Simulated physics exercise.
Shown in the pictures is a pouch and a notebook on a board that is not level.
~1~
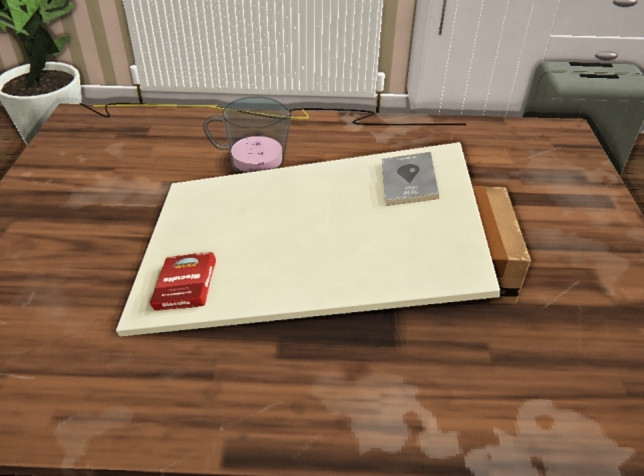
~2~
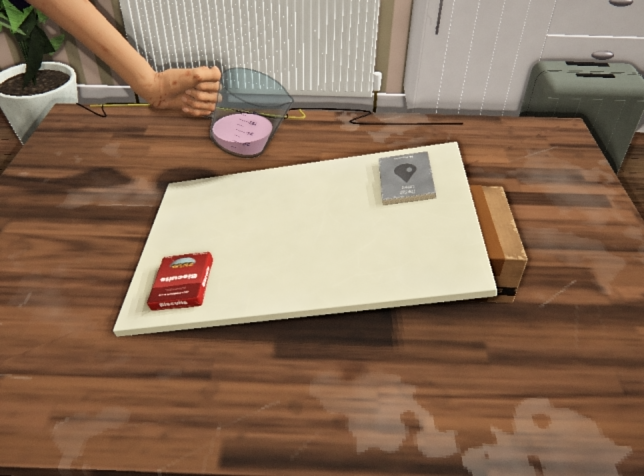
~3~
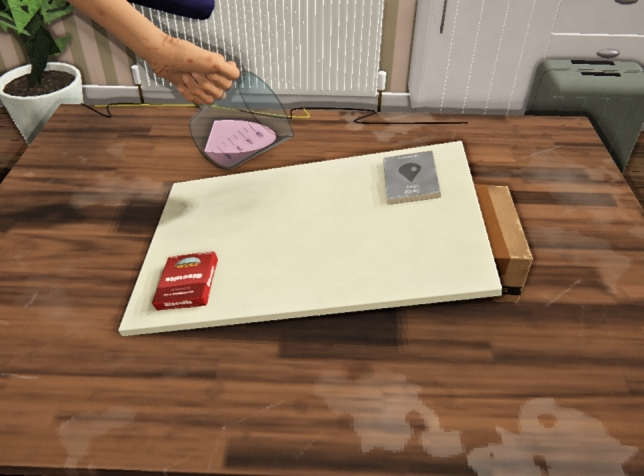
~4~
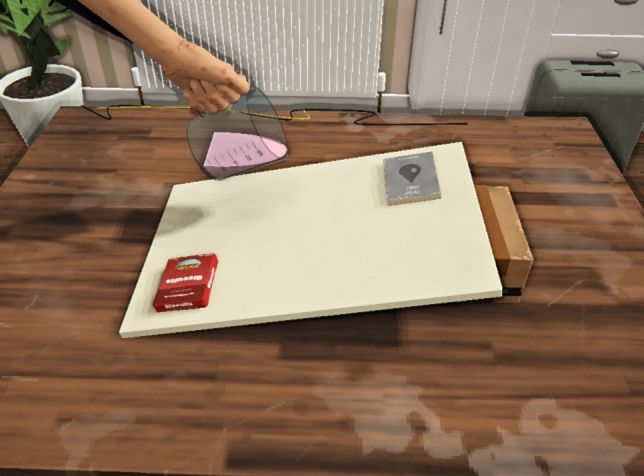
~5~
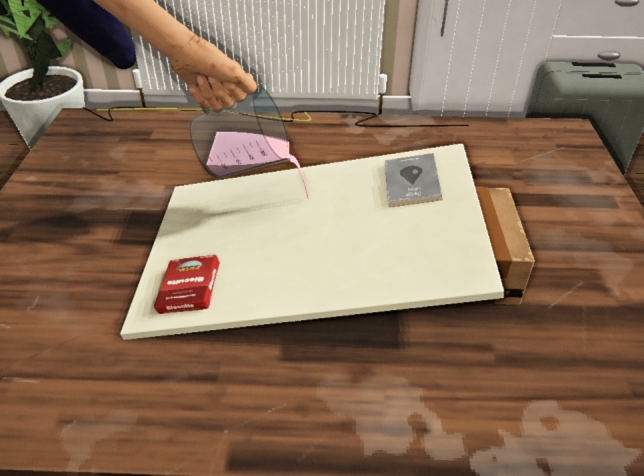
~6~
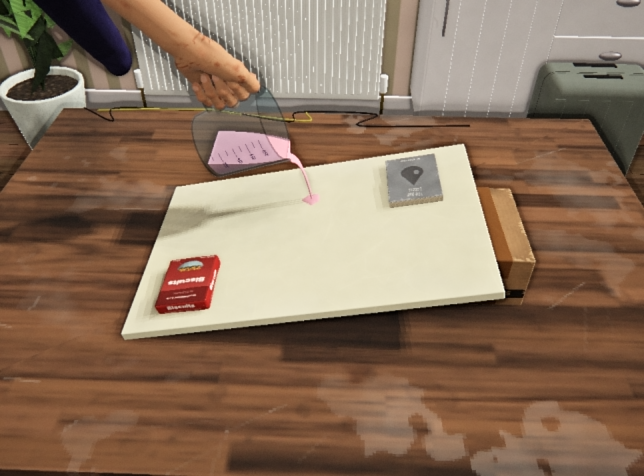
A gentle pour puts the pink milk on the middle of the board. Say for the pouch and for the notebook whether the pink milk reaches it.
Reached or not: Pouch: No; notebook: No.
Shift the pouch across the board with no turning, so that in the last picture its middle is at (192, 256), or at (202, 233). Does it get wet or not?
Try one: No contact. Try two: Contact.
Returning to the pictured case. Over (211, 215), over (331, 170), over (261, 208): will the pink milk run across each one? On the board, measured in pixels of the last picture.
Lab note - spot 1: Contact; spot 2: No contact; spot 3: Contact.
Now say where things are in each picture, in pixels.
The first frame shows the board slopes down to the left; measuring jug (256, 136) about a quarter full; pouch (184, 281); notebook (409, 178).
The second frame shows measuring jug about a quarter full, surface at (242, 128); pouch (181, 281).
The third frame shows measuring jug (240, 123) tipped 50° with all of its load; notebook (411, 177).
The fourth frame shows the board slopes down to the left; measuring jug (239, 136) tipped 60° with all of its load; pouch (187, 282).
The fifth frame shows the first of it lands; measuring jug (242, 134) tipped 65° with all of its load; notebook (412, 179).
The sixth frame shows the first of it lands; measuring jug (243, 133) tipped 65° with all of its load; pouch (189, 284); notebook (413, 180).
Soon after, it runs down to the left; the pouch is dry; the notebook is dry.
Later, it runs down to the left and off the end; the pouch is dry; the notebook is dry.
In the end, it runs down to the left and off the end; the pouch is dry; the notebook is dry.
